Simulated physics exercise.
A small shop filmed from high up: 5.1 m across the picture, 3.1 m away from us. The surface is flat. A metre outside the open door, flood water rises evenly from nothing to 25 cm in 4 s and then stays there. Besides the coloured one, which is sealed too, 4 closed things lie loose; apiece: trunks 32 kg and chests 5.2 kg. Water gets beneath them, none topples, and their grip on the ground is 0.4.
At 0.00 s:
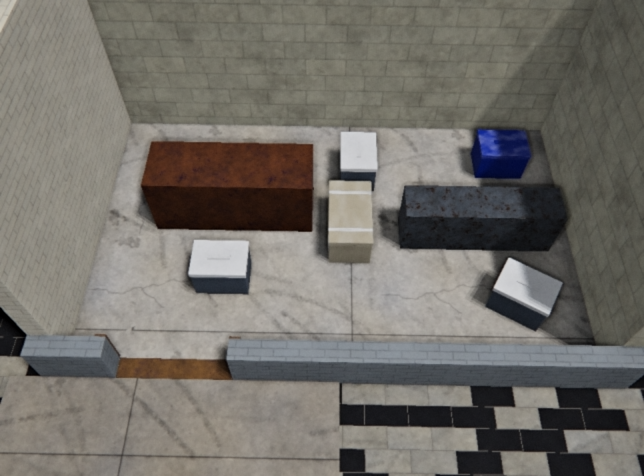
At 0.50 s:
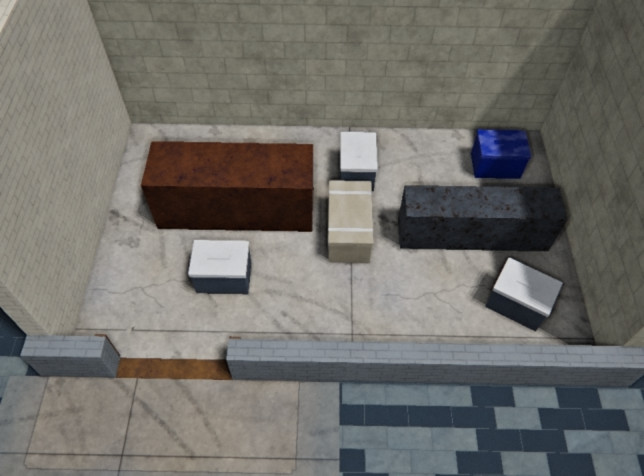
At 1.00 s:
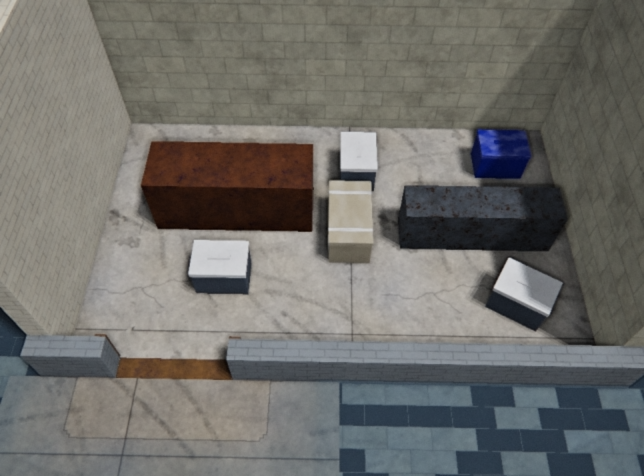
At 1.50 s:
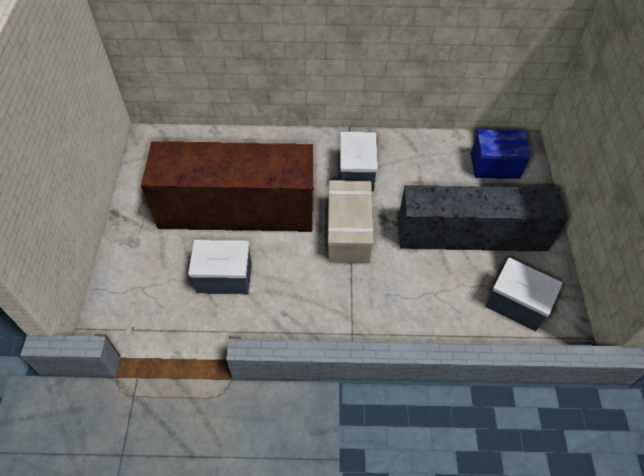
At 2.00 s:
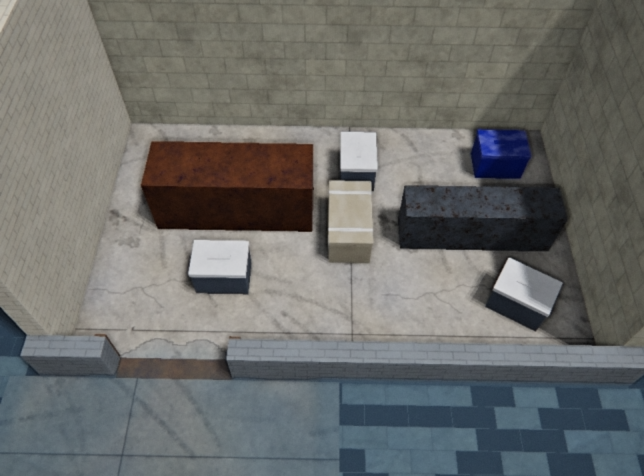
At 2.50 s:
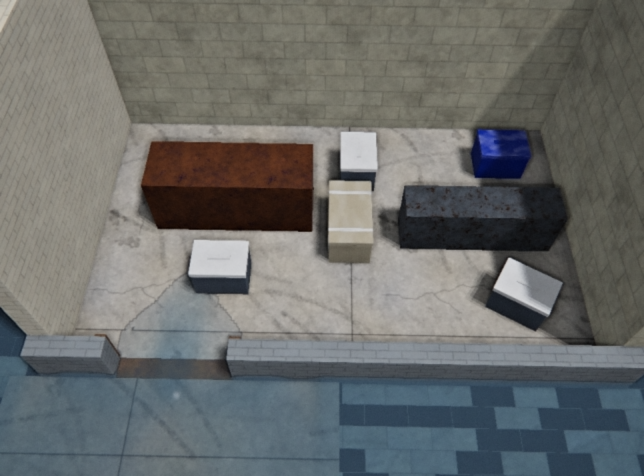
Water spreads over the paving outside a small walled room seen from high above, closing in around a dry patch before the doorway, then passing through the gap and fanning thinly across the pale floor. Inside stand a long rusty-red block at left, a dark one at right, a beige block between them, three white-topped boxes and a blue chest at back right. None of them moves, and the camera stays still.
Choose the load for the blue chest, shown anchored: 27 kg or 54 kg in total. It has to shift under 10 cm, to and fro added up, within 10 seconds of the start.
For it, the lower weight is enough.
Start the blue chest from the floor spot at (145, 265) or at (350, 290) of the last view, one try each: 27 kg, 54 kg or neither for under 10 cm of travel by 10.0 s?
In that order: Only the larger holds; only the larger holds.
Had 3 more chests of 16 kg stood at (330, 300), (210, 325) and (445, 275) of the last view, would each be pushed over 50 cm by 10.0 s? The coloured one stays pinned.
In that order: More, more, short of it.
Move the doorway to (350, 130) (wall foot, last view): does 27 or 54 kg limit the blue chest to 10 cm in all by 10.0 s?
Then the smaller load will do.
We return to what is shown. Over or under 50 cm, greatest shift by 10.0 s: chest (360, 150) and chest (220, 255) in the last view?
In turn: Past it, over.
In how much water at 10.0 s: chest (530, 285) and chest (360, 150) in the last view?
About 10 and 4 cm.
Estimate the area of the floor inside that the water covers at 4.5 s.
About 4.5 m2.
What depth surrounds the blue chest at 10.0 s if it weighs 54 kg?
Roughly 9 cm.
After 3.5 s the blue chest would be 0 cm from its start with 27 kg and 0 cm from its start with 54 kg; 0 cm of water round it then.
After 4.5 s the blue chest would be 0 cm from its start with 27 kg and 0 cm from its start with 54 kg; 0 cm of water round it then.
After 7.0 s the blue chest would be 0 cm from its start with 27 kg and 0 cm from its start with 54 kg; 0 cm of water round it then.
After 10.0 s the blue chest would be 0 cm from its start with 27 kg and 0 cm from its start with 54 kg; 9 cm of water round it then.
